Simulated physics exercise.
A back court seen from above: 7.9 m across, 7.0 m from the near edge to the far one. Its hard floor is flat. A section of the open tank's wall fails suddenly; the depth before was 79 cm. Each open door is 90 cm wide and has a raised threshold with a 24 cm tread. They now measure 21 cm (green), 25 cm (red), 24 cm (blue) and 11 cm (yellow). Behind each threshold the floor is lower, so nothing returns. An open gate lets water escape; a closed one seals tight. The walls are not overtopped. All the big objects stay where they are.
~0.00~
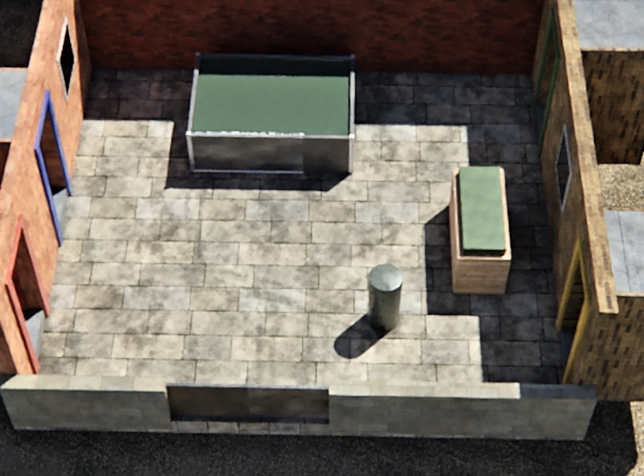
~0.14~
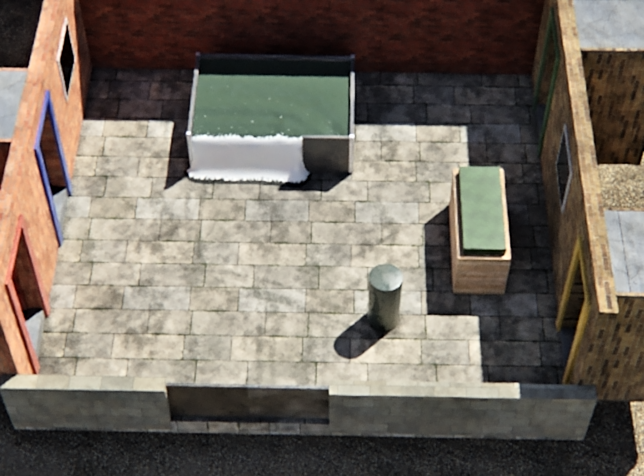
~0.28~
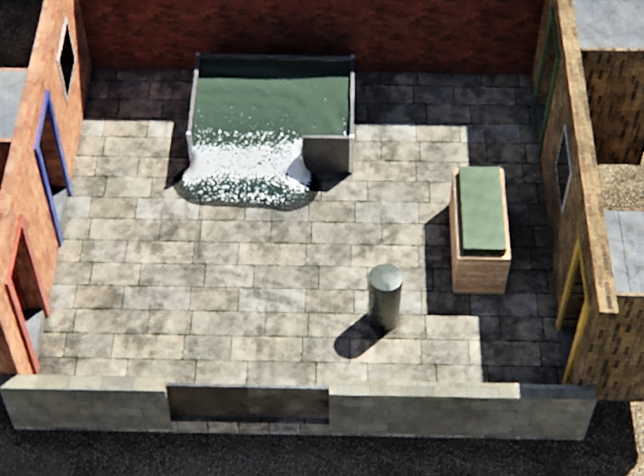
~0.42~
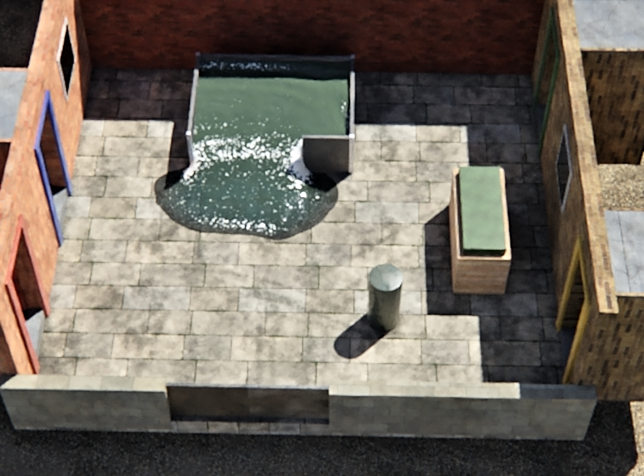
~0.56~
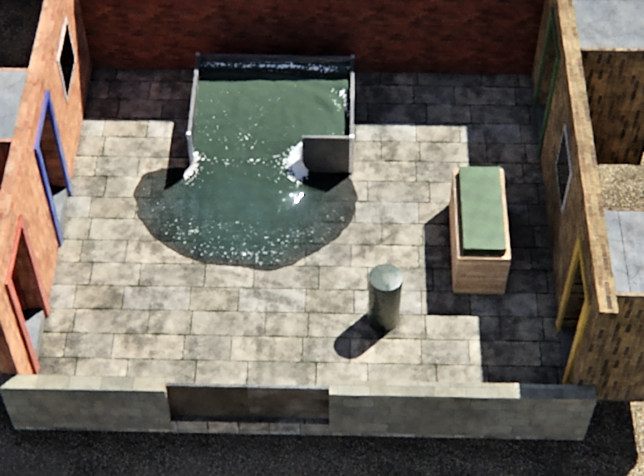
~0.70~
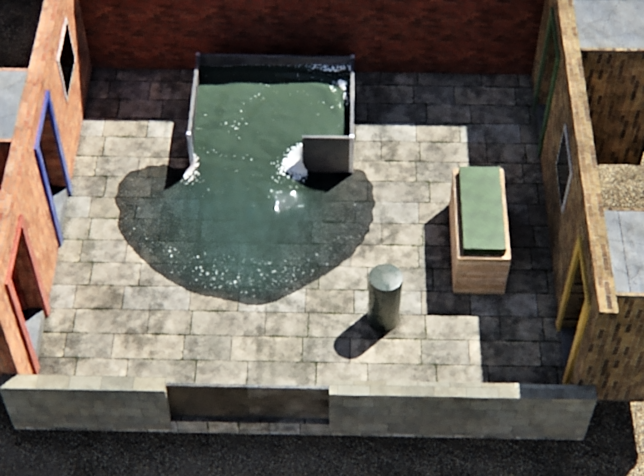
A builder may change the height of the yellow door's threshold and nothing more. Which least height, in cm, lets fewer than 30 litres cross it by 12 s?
At least 14 cm or so.
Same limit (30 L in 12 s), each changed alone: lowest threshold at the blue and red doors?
About 7.5 cm at blue and 22 cm at red.
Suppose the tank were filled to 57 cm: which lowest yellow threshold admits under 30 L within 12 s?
Then roughly 8.5 cm.
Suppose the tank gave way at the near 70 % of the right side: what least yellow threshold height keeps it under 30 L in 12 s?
Then roughly 10.0 cm.
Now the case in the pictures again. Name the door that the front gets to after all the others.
Last comes the green one.
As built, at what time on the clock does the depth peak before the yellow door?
Around 3.8 s.
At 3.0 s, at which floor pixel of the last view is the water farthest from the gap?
Around (559, 414).
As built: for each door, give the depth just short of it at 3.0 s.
Depths in cm: Green 0, red 31, blue 8, yellow 0.
After 1.4 s water covers 40 % of the floor, deepest (38 cm) near (213, 174); it has not reached the yellow door.
After 3.0 s water covers 55 % of the floor, deepest (42 cm) near (92, 405); it has not reached the yellow door.
After 12.0 s water covers 100 % of the floor, deepest (16 cm) near (293, 77); 9 cm at the yellow door, 78 litres in over its 11 cm threshold.
At the yellow door as built, the water arrived by 3.3 s and peaked near 19 cm at 3.8 s.
Run again over the same 12 s with other heights there, 68 litres in over 11.5 cm, 15 litres over 15.5 cm. The limit of 30 litres is kept from about 14 cm up.
